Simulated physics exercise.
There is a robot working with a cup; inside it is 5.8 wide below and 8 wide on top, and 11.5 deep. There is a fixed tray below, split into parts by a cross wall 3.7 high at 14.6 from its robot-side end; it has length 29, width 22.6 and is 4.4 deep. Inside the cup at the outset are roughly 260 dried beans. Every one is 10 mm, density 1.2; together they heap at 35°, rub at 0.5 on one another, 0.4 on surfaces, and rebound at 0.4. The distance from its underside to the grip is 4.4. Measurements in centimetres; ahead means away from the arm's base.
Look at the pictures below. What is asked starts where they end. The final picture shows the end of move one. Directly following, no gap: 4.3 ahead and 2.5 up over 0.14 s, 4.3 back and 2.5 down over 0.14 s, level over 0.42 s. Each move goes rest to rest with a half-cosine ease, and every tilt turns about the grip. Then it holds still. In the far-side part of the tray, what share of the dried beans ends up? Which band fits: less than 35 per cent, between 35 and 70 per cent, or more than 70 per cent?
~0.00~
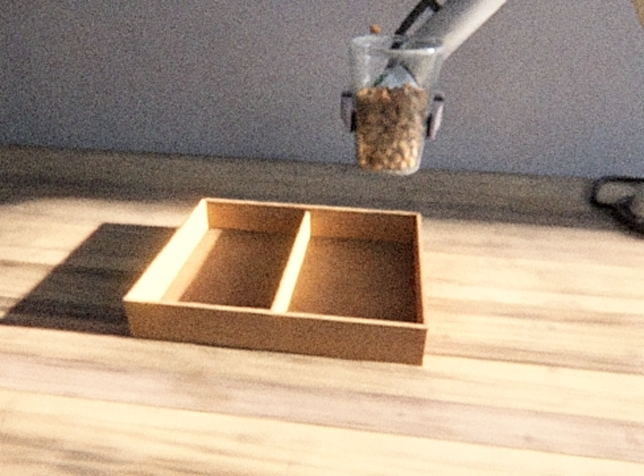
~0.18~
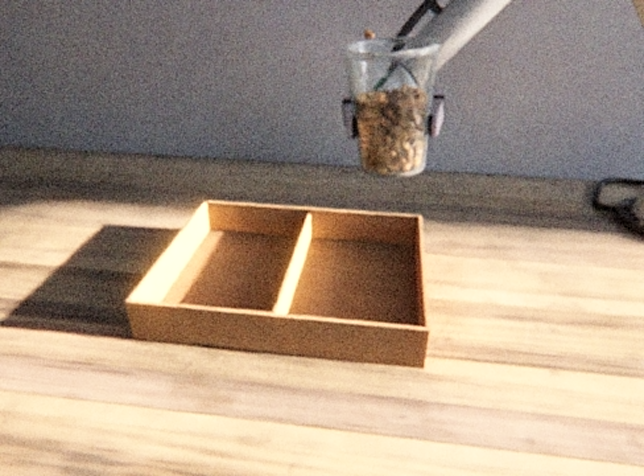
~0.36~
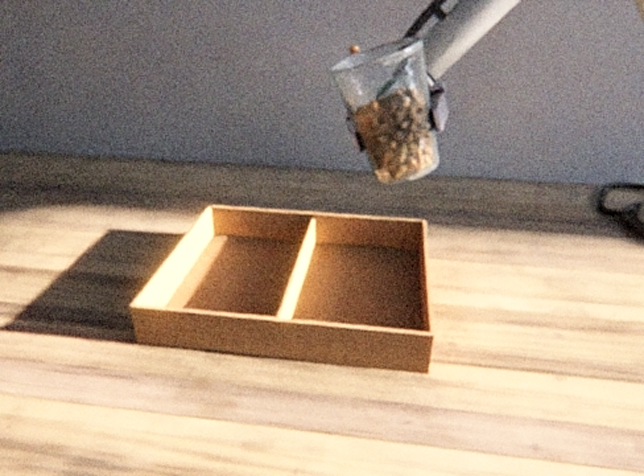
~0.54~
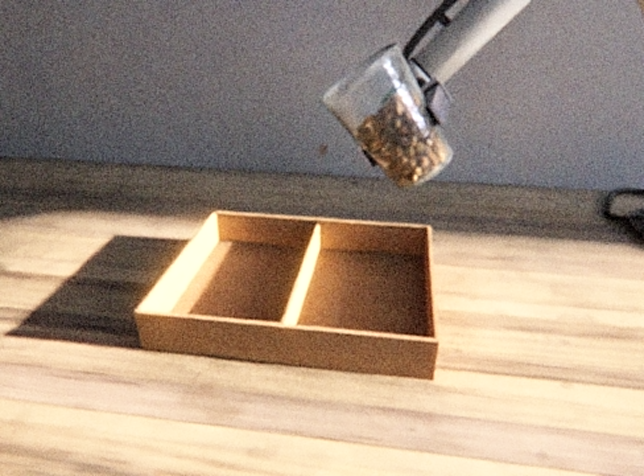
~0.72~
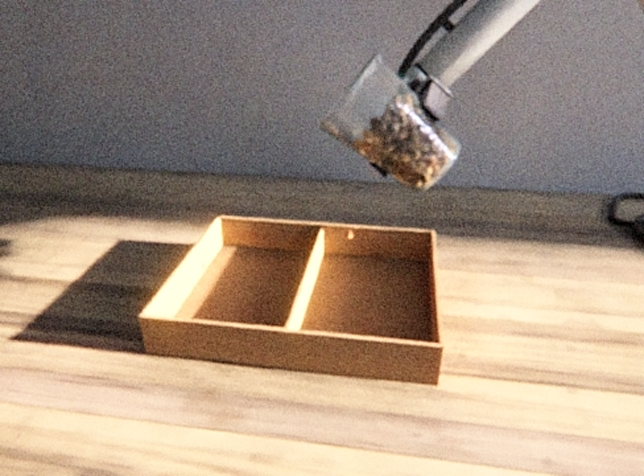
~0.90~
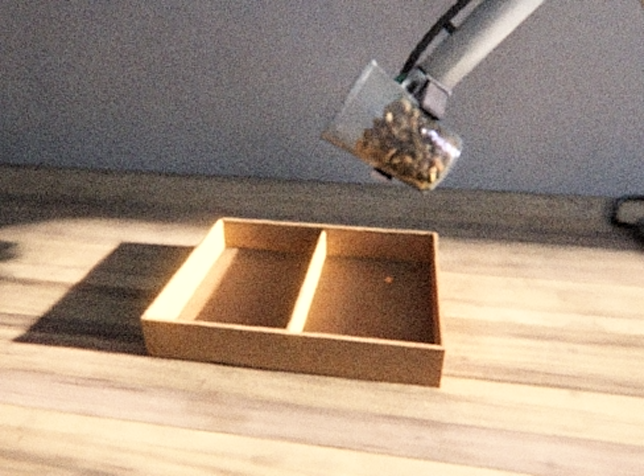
It falls below 35 per cent.
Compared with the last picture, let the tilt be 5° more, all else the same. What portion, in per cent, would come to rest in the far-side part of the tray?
Expected: Around 15 %.
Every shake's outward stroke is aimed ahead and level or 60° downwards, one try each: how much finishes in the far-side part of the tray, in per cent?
First try some 0 %, second try some 0 %.
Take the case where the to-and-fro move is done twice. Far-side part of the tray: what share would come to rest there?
In that case it would be near 15 percent.
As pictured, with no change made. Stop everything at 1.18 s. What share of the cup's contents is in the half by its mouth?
About 45 per cent.
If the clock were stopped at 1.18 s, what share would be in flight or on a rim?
Roughly 7 percent.
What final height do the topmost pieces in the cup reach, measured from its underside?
I'd say near 9.5 cm from the bottom.
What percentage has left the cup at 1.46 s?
Share out so far: Near 10 %.
After 1.18 s, tilted 57° forward, highest piece 24 above the table; 239 in the cup, 1 in the robot-side part, 17 in flight or on a rim.
After 1.46 s, tilted 14° forward, highest piece 27 above the table; 234 in the cup, 20 in the far-side part, 3 in the robot-side part.
After 1.80 s, level, highest piece 25 above the table; 234 in the cup, 20 in the far-side part, 3 in the robot-side part.
After 2.85 s, level, highest piece 25 above the table; 234 in the cup, 20 in the far-side part, 3 in the robot-side part.
In the end, 234 in the cup, 20 in the far-side part, 3 in the robot-side part. That is 8 % in the far-side part of the tray.
